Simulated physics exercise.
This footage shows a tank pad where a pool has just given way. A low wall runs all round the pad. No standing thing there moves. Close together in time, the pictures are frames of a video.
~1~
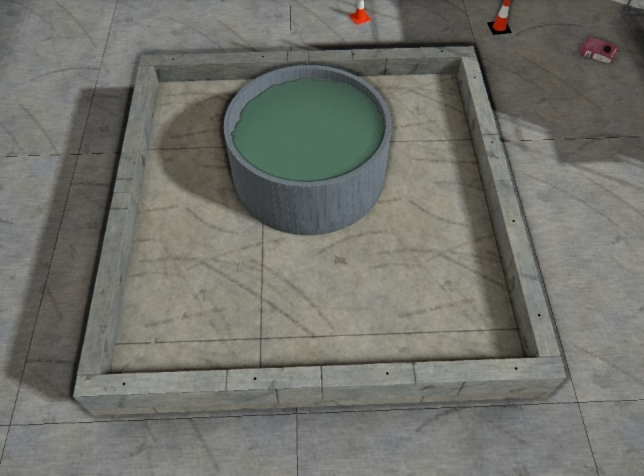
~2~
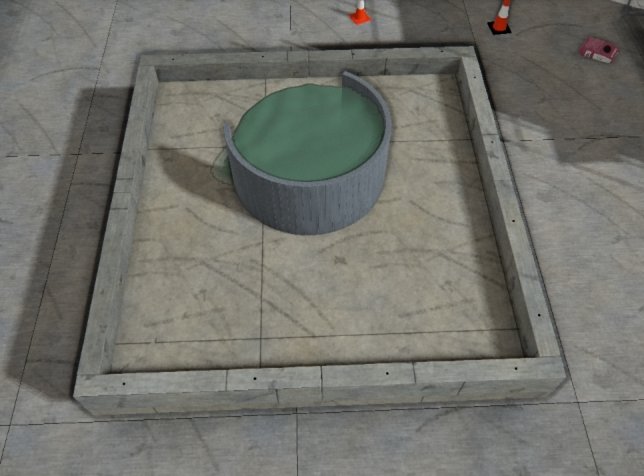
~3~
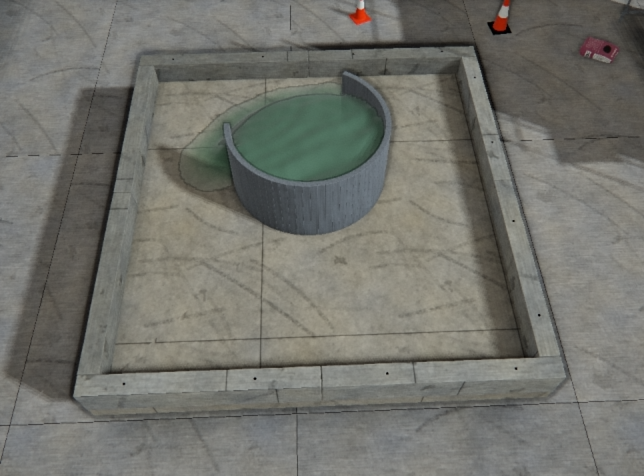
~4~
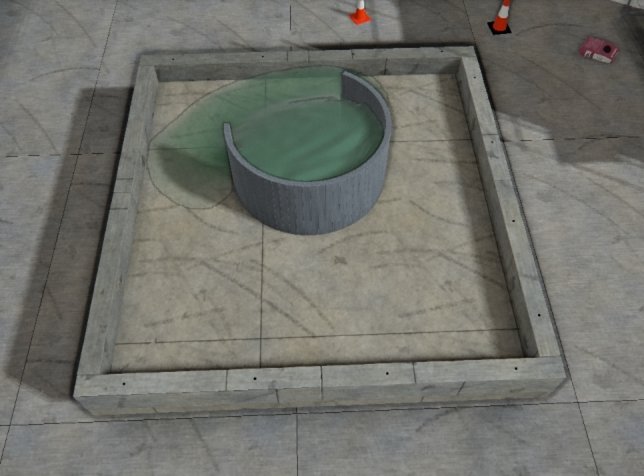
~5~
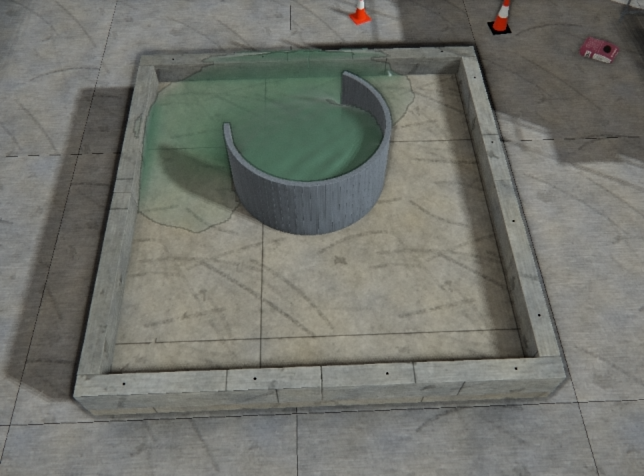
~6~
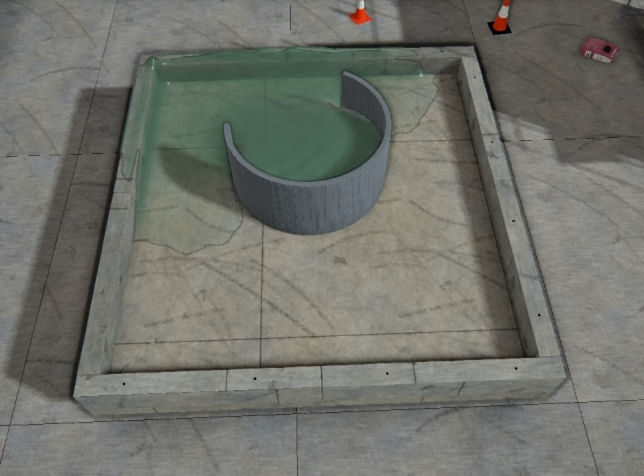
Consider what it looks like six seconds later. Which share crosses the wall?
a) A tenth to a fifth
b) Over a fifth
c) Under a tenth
A tenth to a fifth.
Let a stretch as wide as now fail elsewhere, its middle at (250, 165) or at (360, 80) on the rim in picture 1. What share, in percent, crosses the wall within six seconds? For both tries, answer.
Near 12 per cent, then near 16 per cent.
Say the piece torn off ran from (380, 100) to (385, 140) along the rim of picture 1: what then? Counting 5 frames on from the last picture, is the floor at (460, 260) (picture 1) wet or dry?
Well, by then that point would be drenched.
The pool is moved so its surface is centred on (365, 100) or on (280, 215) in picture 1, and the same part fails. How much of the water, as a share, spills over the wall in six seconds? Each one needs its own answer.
Roughly 18 per cent, then roughly 10 per cent.
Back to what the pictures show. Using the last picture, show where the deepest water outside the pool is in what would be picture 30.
Look close to (111, 384).
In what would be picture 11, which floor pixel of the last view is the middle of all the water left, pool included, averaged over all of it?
My pick is pixel (271, 131).
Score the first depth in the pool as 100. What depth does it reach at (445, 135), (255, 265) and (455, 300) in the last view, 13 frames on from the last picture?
First spot roughly 10 %, second 2 %, third 2 %.
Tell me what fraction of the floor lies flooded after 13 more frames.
Estimated share: About 70 %.
A moment on, water covers 30 % of the floor; the low wall has let 3 % over.
Next, water covers 35 % of the floor; the low wall has let 7 % over.
Then, water covers 65 % of the floor; the low wall has let 16 % over.
Later, water covers 80 % of the floor; the low wall has let 17 % over.
In the end, water covers 85 % of the floor; the low wall has let 17 % over.
